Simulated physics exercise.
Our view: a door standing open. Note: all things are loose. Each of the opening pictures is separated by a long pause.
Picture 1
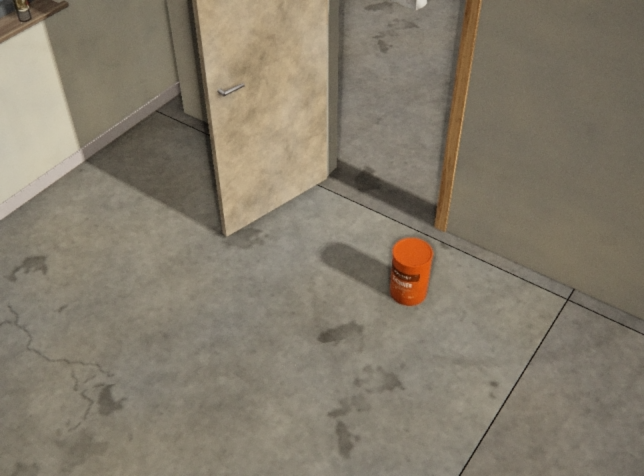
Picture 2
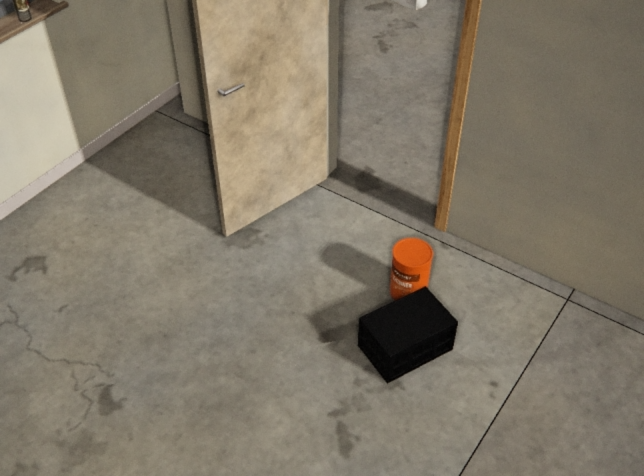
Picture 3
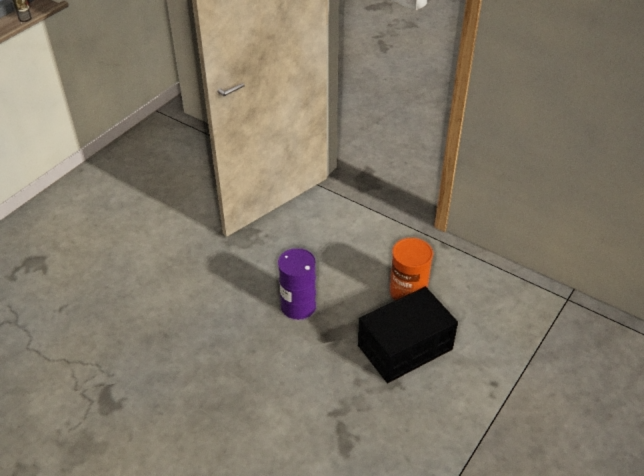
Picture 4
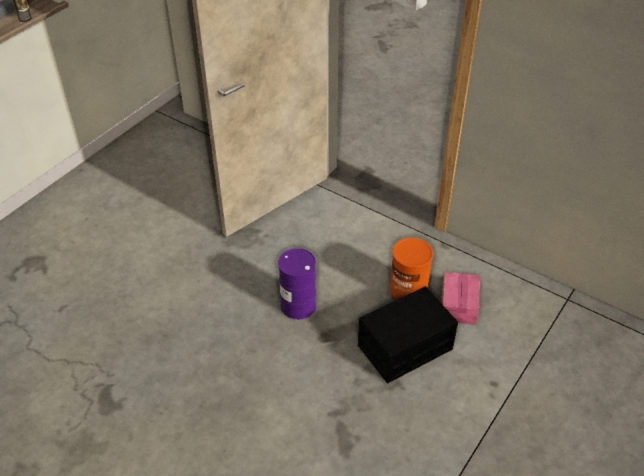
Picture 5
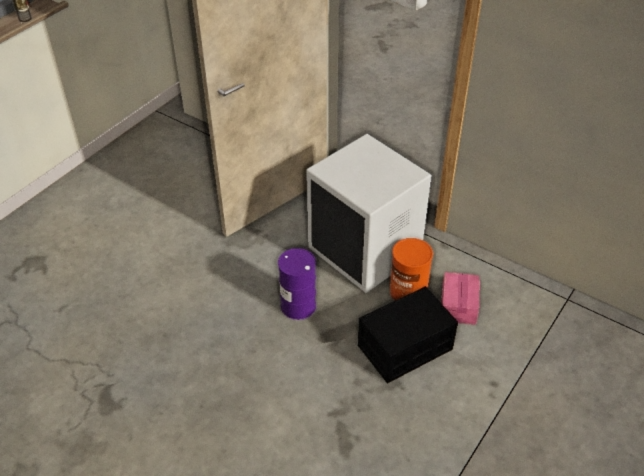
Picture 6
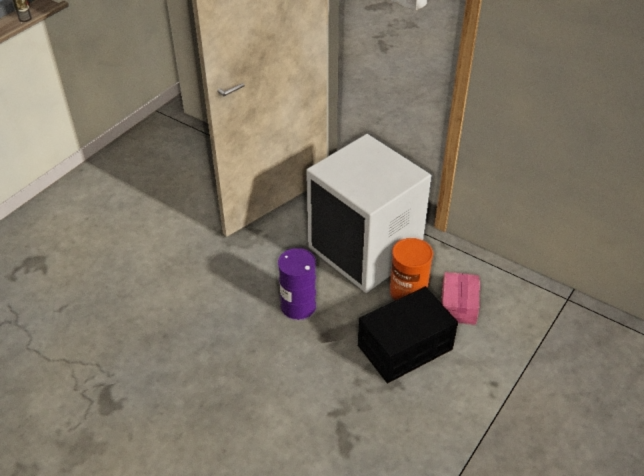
On a cracked concrete floor beside a wide-open door, an orange pail stands alone. A black crate appears in front of it, then a purple canister to the left, a pink parcel to the right, and a large white appliance behind; the door stays still throughout.
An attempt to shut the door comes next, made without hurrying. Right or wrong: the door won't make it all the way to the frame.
Right.
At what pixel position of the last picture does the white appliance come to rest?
End point in the final view: About (377, 214).
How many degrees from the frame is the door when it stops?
About 60°.
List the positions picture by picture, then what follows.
In the first frame, door wide open and still; orange pail (410, 272).
In the second frame, door wide open and still; black crate (407, 334).
In the third frame, door wide open and still; orange pail (410, 272); purple canister (298, 285).
In the fourth frame, door wide open and still; pink parcel (460, 298); black crate (407, 334).
In the fifth frame, door wide open and still; orange pail (410, 272); purple canister (298, 285).
In the sixth frame, door wide open and still; white appliance (367, 213); pink parcel (460, 298).
Then, 0.60 s later than the last frame, open by 87°.
Then, 0.90 s later than the last frame, open by 67°.
When it is over, open by 61°; all 5 as before. End places, in pixels of the last picture, white appliance near (377, 214).
